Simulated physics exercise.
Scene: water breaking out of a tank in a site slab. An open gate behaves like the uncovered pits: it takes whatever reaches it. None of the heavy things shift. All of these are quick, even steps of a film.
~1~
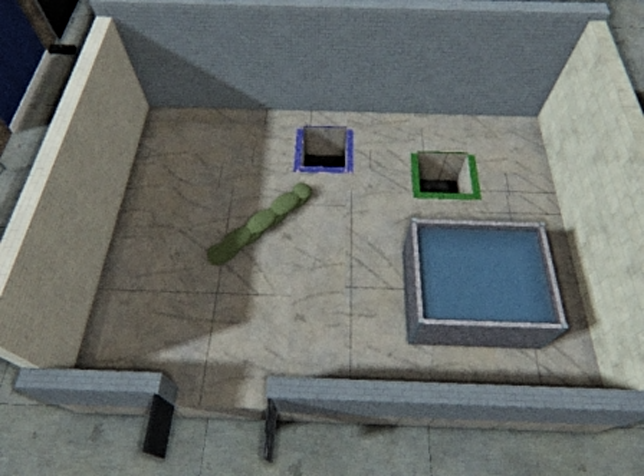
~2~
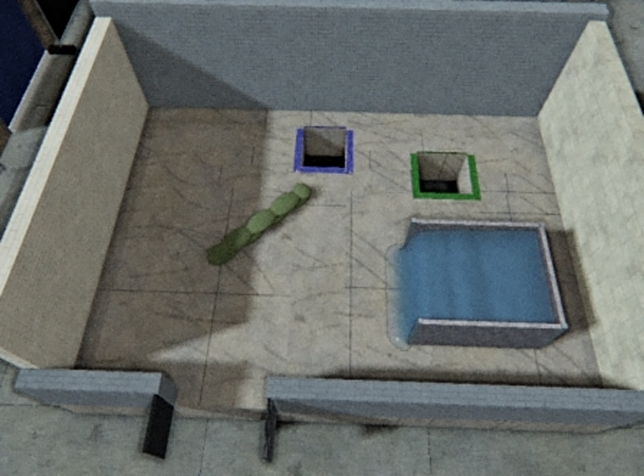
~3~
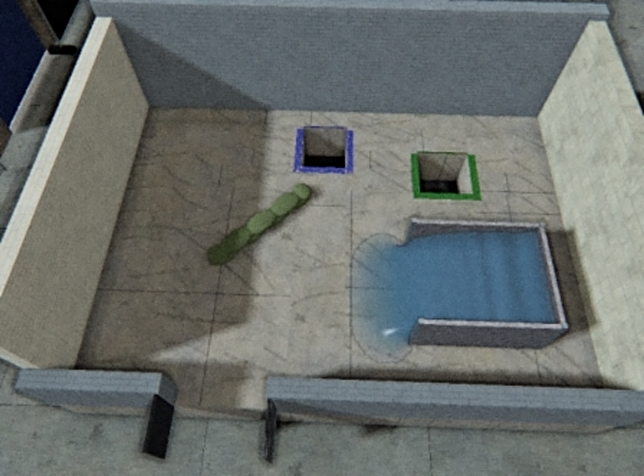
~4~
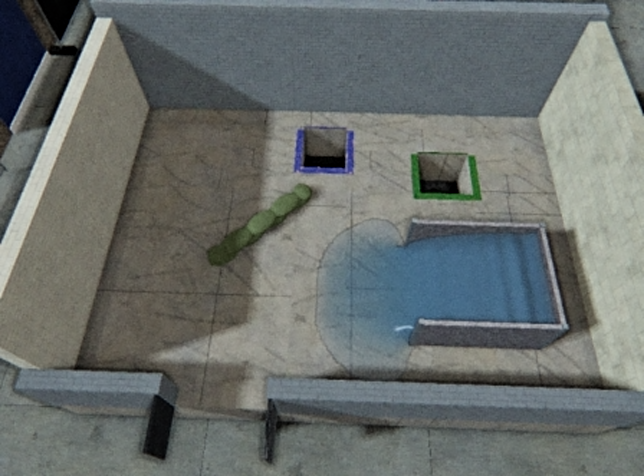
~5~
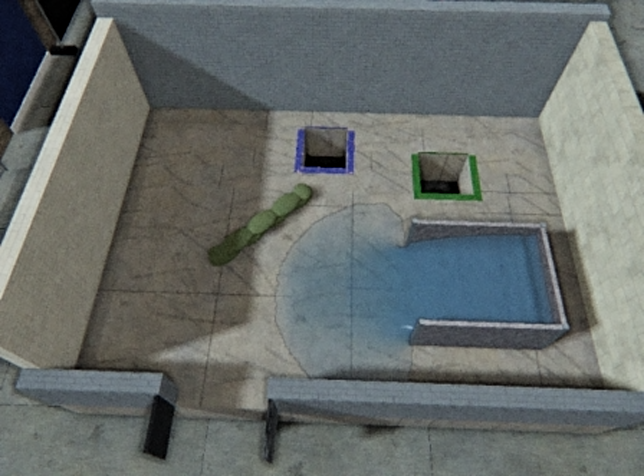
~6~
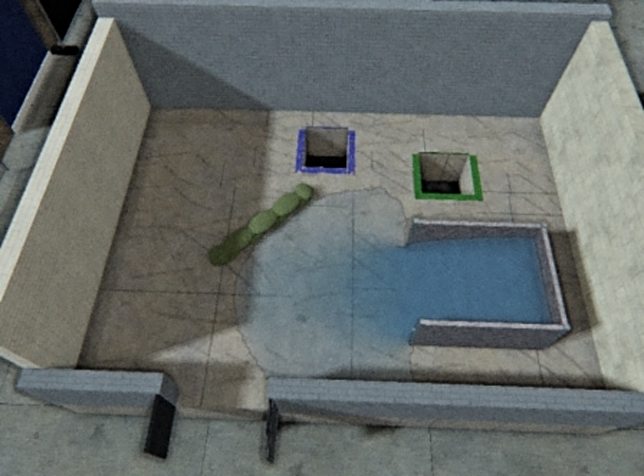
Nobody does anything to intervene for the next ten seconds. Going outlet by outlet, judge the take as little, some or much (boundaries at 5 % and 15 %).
My judgement: The gate ends up with much, the green pit ends up with little, the blue pit ends up with much.
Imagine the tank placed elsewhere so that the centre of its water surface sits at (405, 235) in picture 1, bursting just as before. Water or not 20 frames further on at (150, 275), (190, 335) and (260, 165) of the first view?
Checking the three spots, I get swamped, swamped, high and dry.
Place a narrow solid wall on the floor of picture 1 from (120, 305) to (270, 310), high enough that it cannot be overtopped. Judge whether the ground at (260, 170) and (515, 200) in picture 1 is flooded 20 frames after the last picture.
Spared, then spared.
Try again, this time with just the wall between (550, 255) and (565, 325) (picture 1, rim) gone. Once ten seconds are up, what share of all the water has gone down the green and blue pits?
Estimates in per cent: Green 15, blue 10.
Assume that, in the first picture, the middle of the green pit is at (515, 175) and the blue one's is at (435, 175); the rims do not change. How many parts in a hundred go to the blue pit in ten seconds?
Result - blue pit, 8 in a hundred.
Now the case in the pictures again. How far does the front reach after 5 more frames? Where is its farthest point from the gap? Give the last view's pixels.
I'd go with roughly (84, 344).
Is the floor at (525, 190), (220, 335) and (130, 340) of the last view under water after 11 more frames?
Point 1: Unwetted; point 2: Inundated; point 3: Inundated.
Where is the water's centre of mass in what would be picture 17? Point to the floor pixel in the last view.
Centre point: Around (293, 301).
A moment on, water covers 35 % of the floor; the gate 0 %, the green pit 0 %, the blue pit 0 %.
Next, water covers 45 % of the floor; the gate 3 %, the green pit 0 %, the blue pit 2 %.
Then, water covers 50 % of the floor; the gate 7 %, the green pit 0 %, the blue pit 3 %.
Later, water covers 65 % of the floor; the gate 17 %, the green pit 1 %, the blue pit 8 %.
In the end, water covers 75 % of the floor; the gate 25 %, the green pit 3 %, the blue pit 20 %.
